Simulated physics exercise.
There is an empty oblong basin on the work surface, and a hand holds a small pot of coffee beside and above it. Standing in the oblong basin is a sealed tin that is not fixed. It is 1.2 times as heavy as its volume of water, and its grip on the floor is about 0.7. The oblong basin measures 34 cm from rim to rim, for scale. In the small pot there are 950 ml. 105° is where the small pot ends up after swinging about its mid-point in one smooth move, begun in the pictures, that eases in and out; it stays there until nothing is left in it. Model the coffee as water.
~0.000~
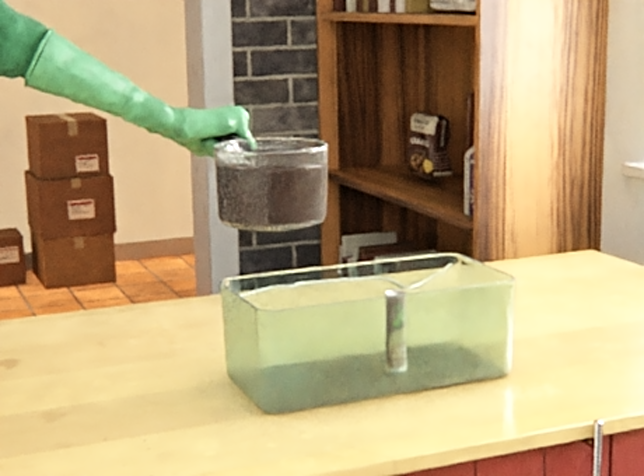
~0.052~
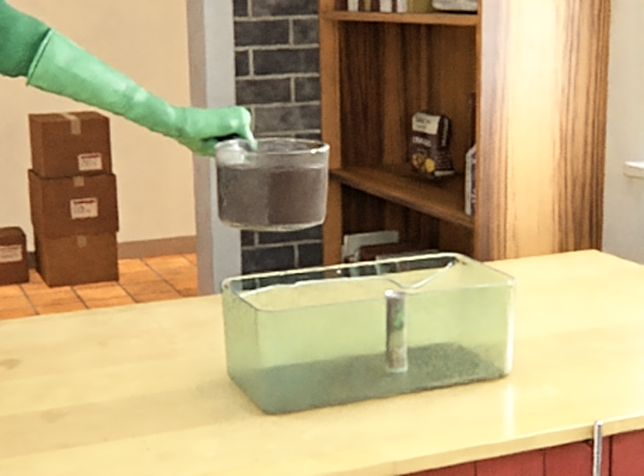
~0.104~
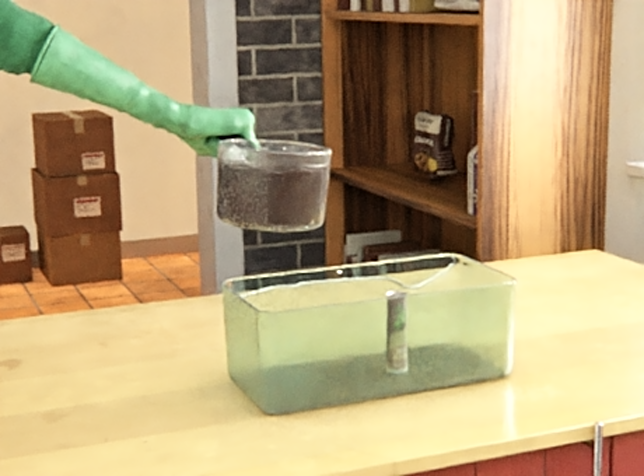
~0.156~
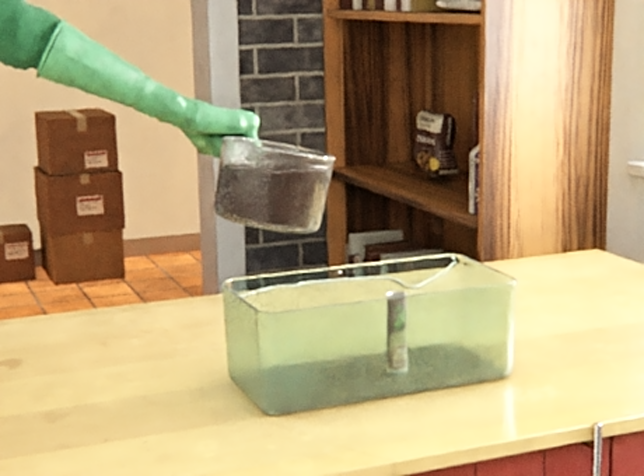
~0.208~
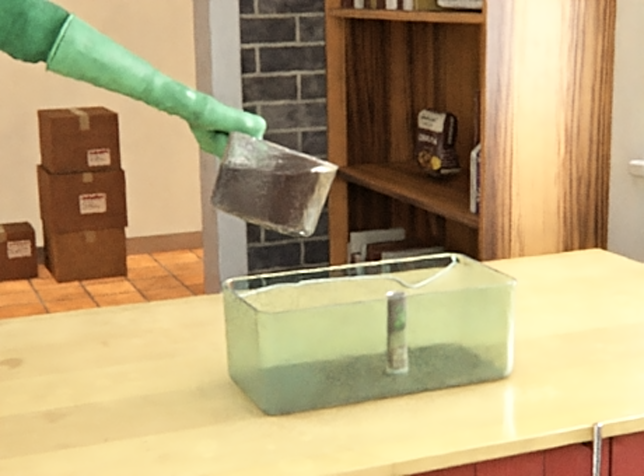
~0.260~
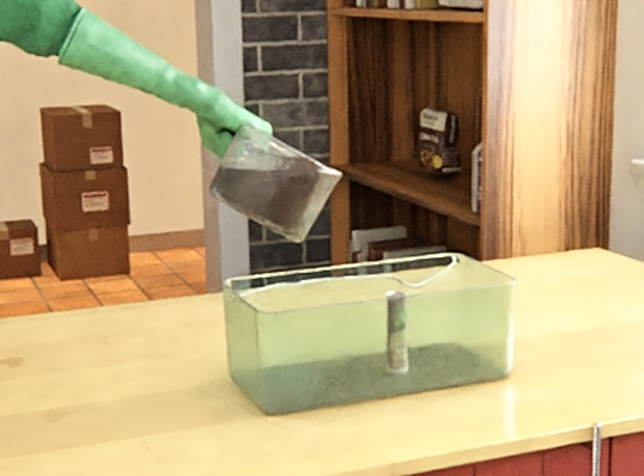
To begin with, a green-gloved hand holds a clear pot of dark liquid nearly level above an oblong, see-through basin on a pale worktop. The hand then tips the pot to the right, slightly at first and then more steeply, lowering its right-hand rim while the basin stays still.
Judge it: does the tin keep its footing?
It won't make it through.
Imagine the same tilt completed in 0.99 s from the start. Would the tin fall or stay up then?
In that case the tin overturns.
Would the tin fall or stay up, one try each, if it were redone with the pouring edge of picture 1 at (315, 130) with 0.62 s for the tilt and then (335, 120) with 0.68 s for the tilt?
First it tips over; then it tips over.
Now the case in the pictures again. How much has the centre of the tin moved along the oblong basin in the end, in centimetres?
The tin's middle ends up about 7.5 cm along the basin.
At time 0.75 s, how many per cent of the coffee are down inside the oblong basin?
Roughly 82 percent of it.
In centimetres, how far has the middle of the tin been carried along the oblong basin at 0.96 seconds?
8 cm, roughly.
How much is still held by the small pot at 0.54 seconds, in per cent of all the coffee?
Near 42 in a hundred.
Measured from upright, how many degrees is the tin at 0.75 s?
I'd say it's tipped close to 30 degrees.
Then, 0.54 s in, the tilt is 92° and 43 per cent is still to pour; the tin stands where it began.
Then, 0.75 s in, the tilt is 105° and 10 per cent is still to pour; the tin leans 30°.
Then, 0.96 s in, the tilt is 105° and 1 per cent is still to pour; the tin lies on its side.
Then, 1.20 s in, the tilt is 105° and 0 per cent is still to pour; the tin lies on its side.
Finally, the tin lies on its side.
